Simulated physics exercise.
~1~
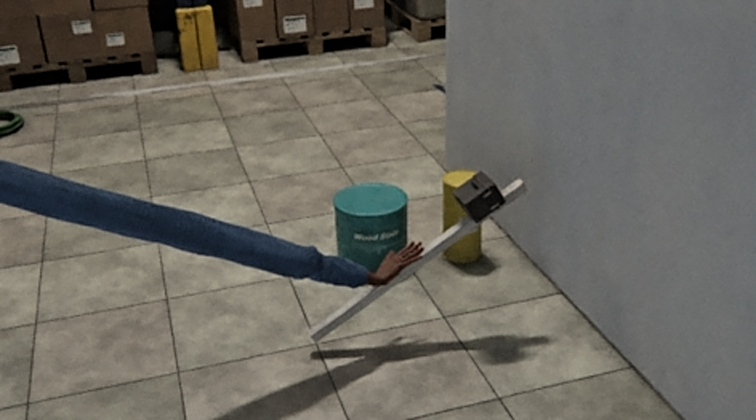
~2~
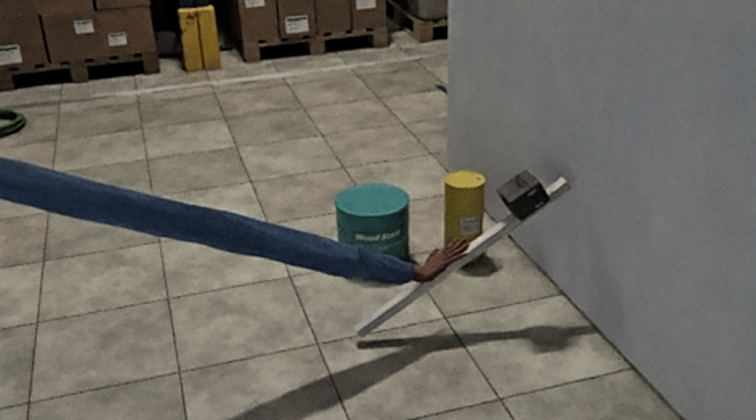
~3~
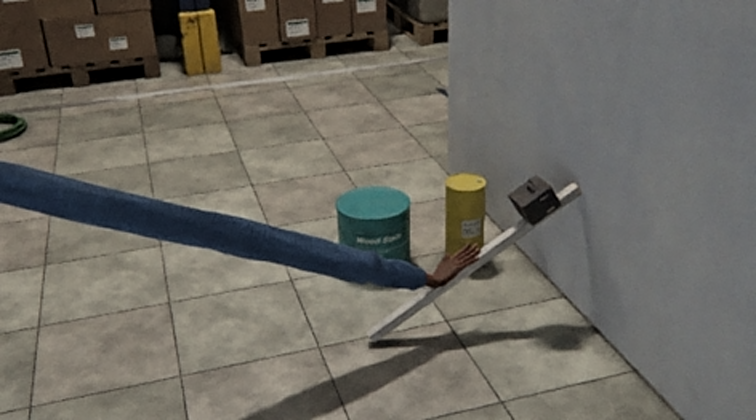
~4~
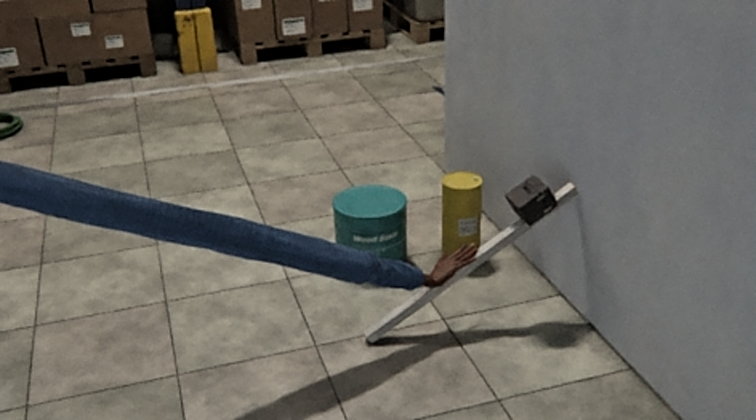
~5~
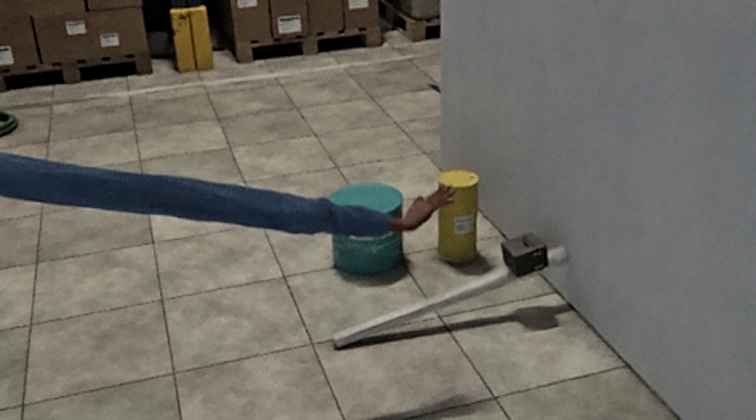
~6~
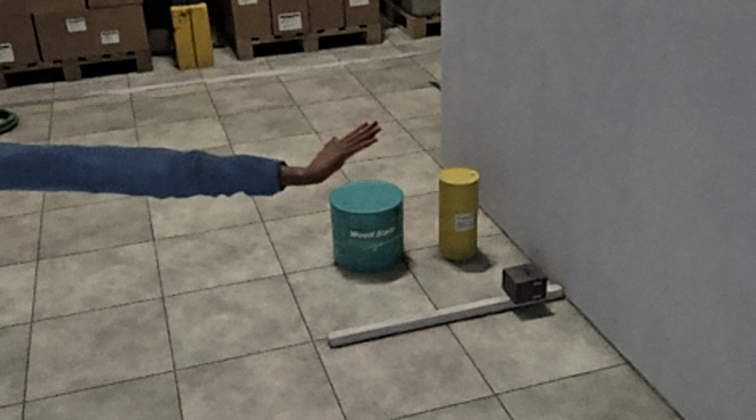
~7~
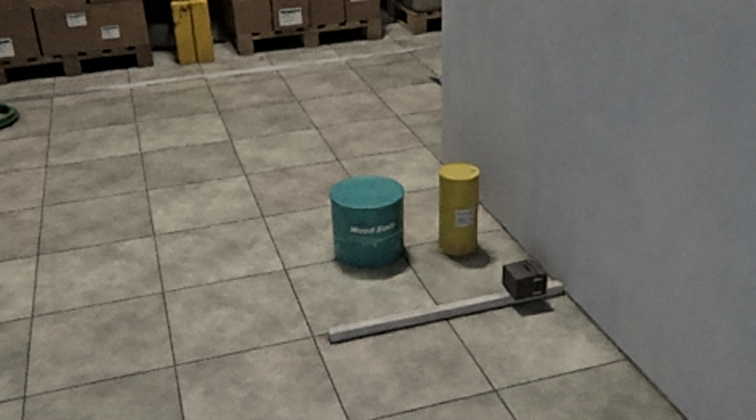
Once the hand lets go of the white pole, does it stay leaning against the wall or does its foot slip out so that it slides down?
Its foot slips out to the left and the pole slides down the wall, ending up lying on the floor with the dark box still near its wall end.
A white pole with a small dark box near its upper end is moved right by a hand and leant against a grey wall; once the hand lets go, it slides down and ends lying on the tiled floor, while the turquoise pail and yellow canister stay in place.
